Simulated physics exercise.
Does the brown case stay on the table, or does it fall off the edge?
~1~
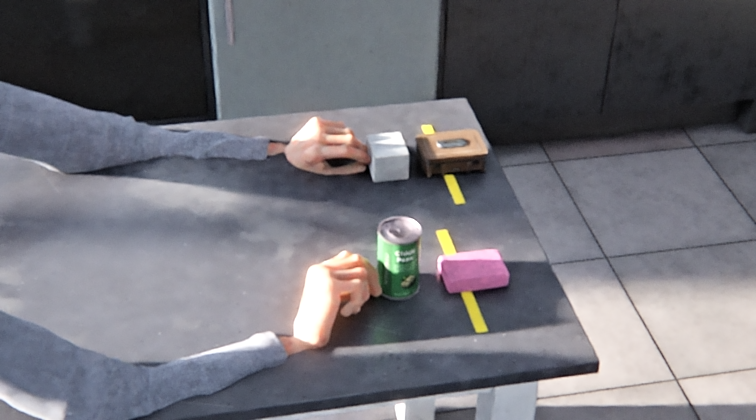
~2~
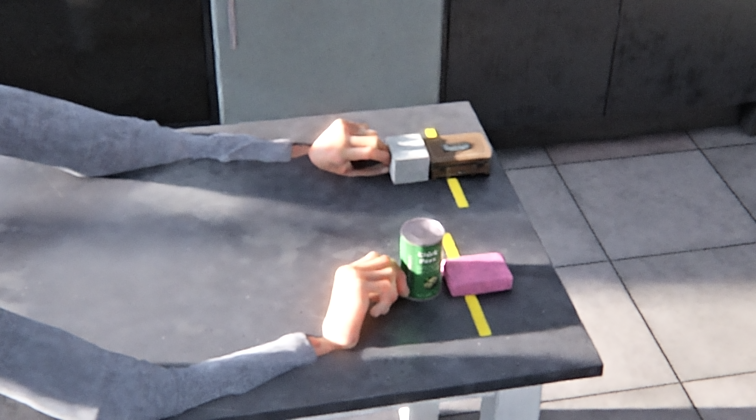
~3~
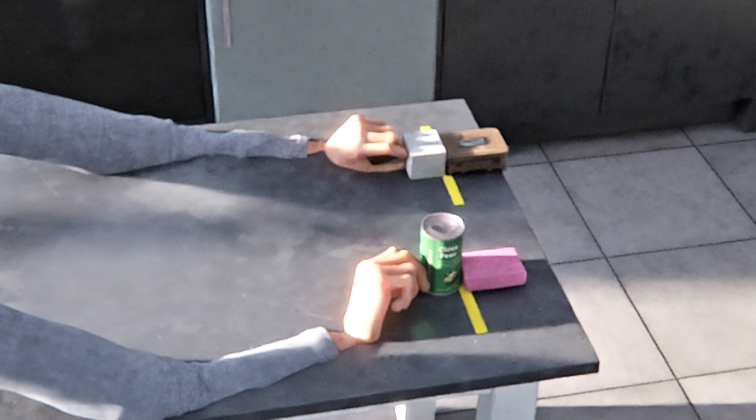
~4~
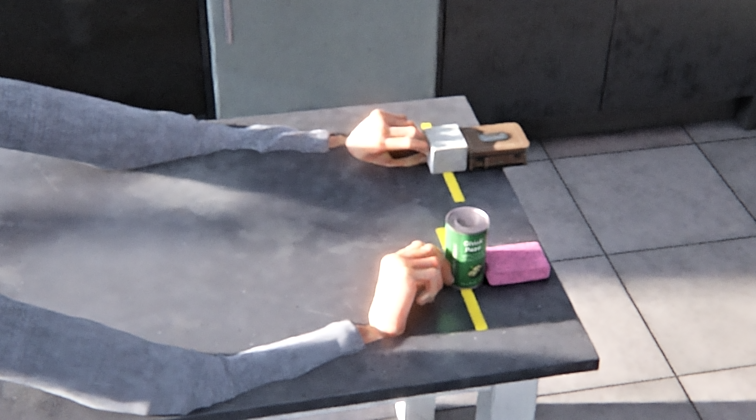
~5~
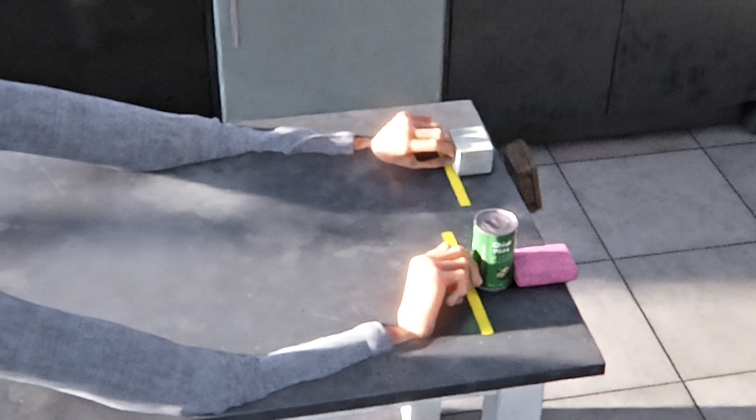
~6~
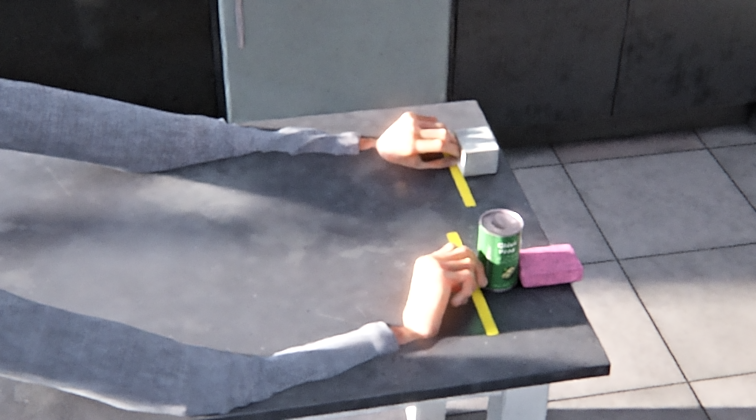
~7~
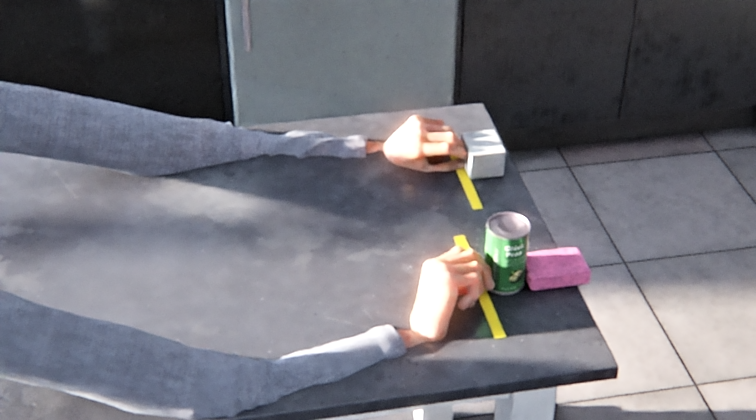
The brown case tips over the edge and falls off the table, while the pink sponge stays on top.
